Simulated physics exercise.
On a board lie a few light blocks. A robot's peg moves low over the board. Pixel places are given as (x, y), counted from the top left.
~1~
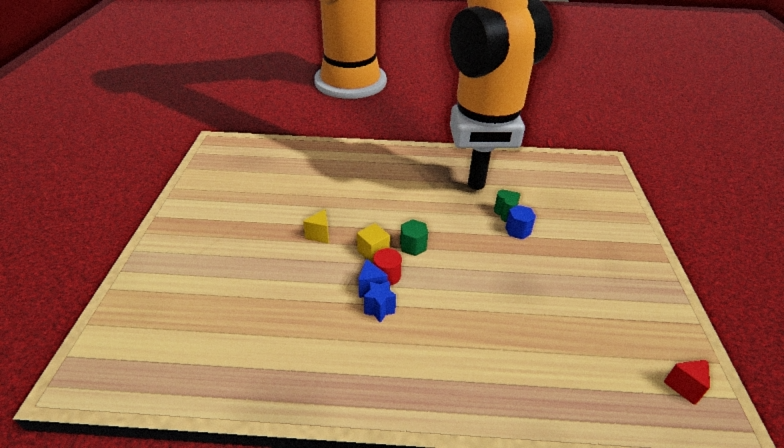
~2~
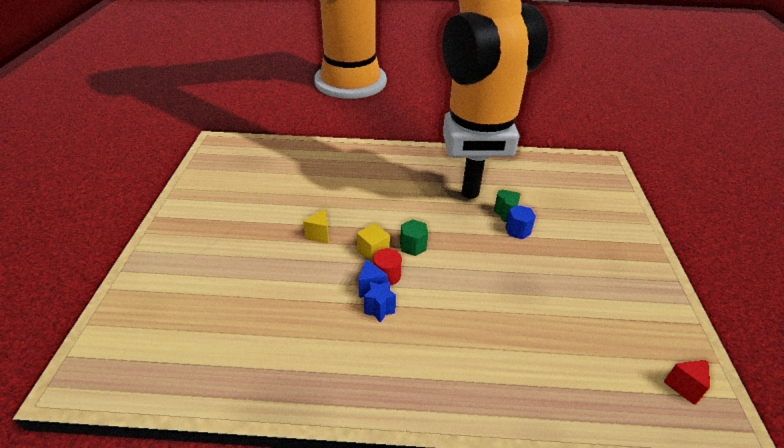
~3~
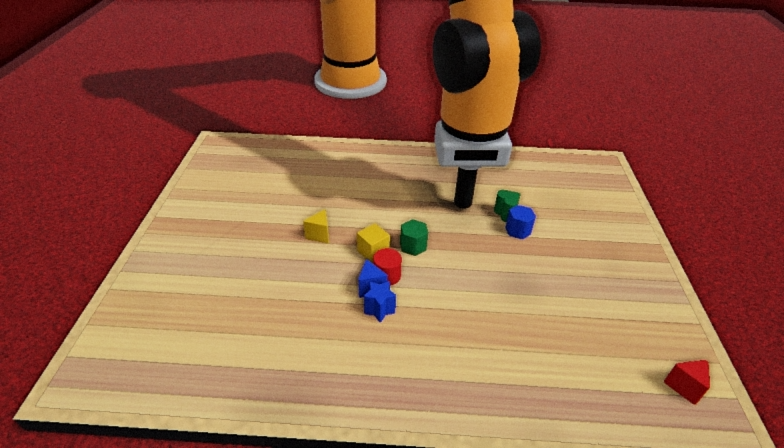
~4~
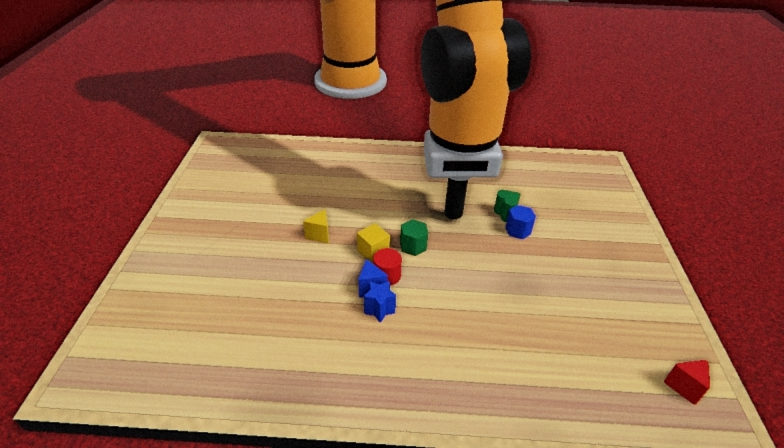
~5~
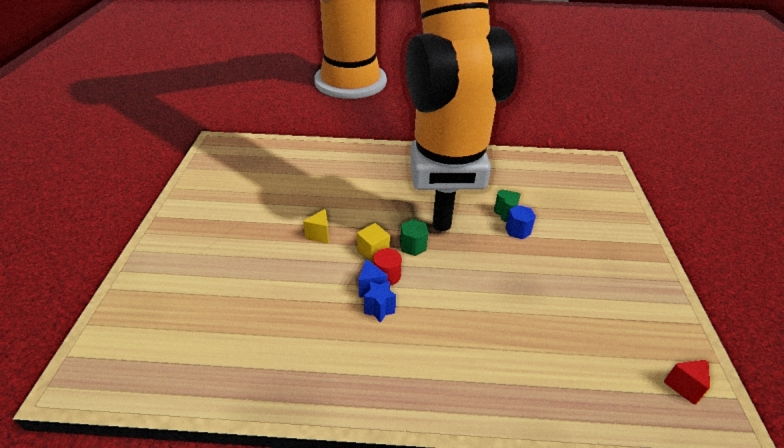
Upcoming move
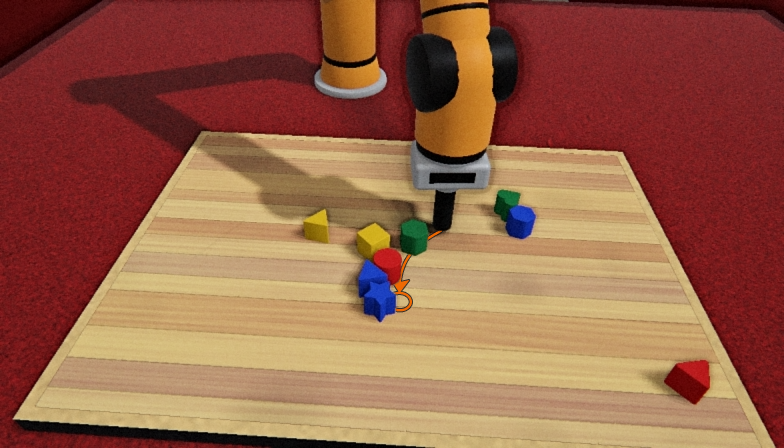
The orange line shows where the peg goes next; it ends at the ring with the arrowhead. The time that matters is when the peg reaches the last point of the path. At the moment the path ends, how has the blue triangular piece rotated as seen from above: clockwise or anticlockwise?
If we look at it from overhead, the blue triangular piece pivots counter-clockwise.
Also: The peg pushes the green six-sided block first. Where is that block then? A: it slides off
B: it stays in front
Letter A.
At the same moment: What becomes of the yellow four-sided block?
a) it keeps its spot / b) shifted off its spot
I choose b.
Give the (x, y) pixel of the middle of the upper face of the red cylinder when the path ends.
Just about (358, 271).
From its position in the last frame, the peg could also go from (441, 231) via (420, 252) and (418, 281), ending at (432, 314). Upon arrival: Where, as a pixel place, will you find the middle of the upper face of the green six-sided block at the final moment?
Its top middle: (392, 242).
The line goes from (441, 231) over (417, 247) and (402, 271) to (400, 301).
On the path given first. One third of the way, peg at (417, 242); yellow four-sided block at (369, 234), turned 20° clockwise; green six-sided block at (398, 239).
Two thirds of the way, peg at (402, 266); blue triangular piece at (349, 288), turned 25° anticlockwise; yellow four-sided block at (361, 236), turned 60° clockwise; blue star at (379, 294), turned 30° anticlockwise; red cylinder at (359, 271); green six-sided block at (378, 254), turned 60° clockwise.
At the end, peg at (400, 296); blue triangular piece at (349, 288), turned 25° anticlockwise; yellow four-sided block at (361, 236), turned 60° clockwise; blue star at (379, 294), turned 30° anticlockwise; red cylinder at (358, 271); green six-sided block at (377, 255), turned 70° clockwise.
